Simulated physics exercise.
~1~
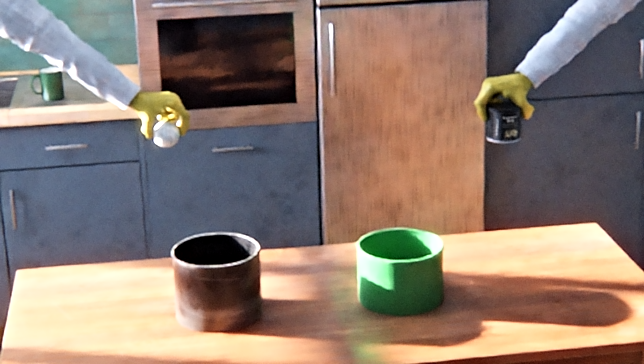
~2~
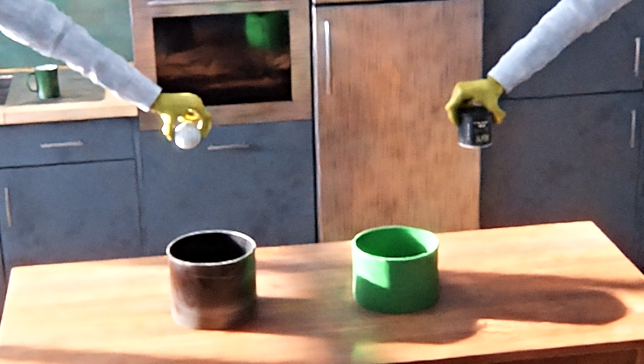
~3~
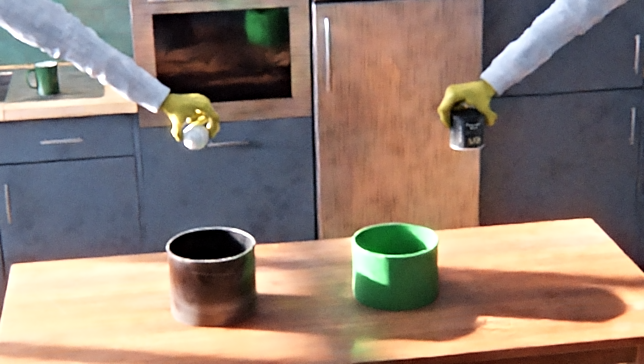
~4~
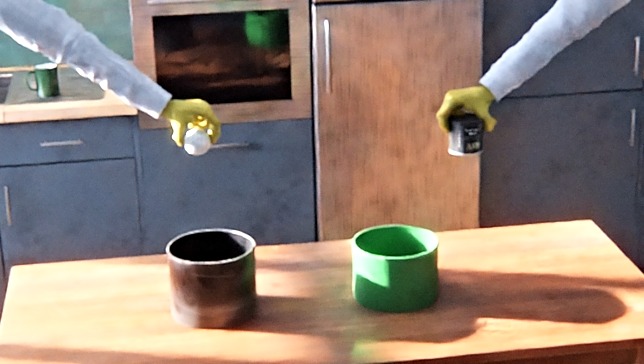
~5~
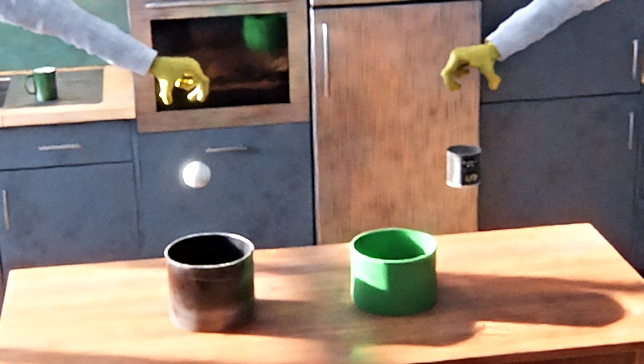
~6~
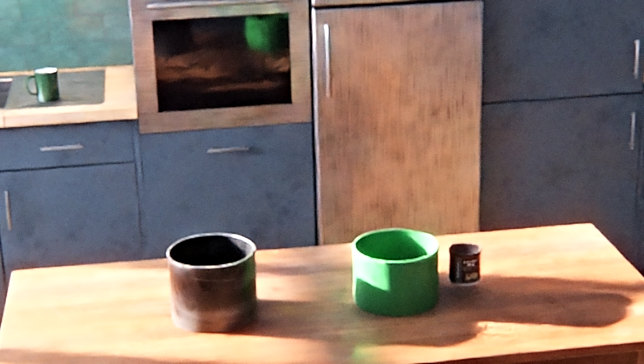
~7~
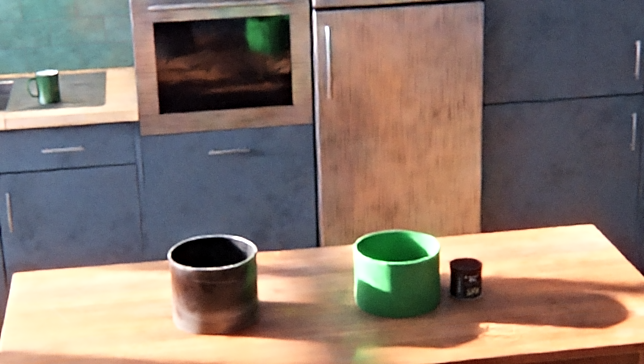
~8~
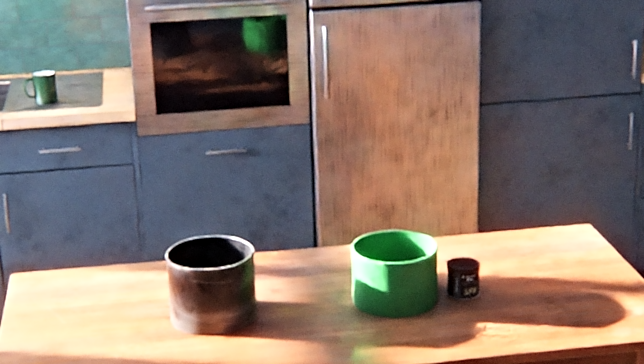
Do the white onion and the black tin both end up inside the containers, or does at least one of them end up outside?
At least one ends up outside. The white onion drops into the dark pot, but the black tin misses the green bucket and comes to rest on the table beside it.
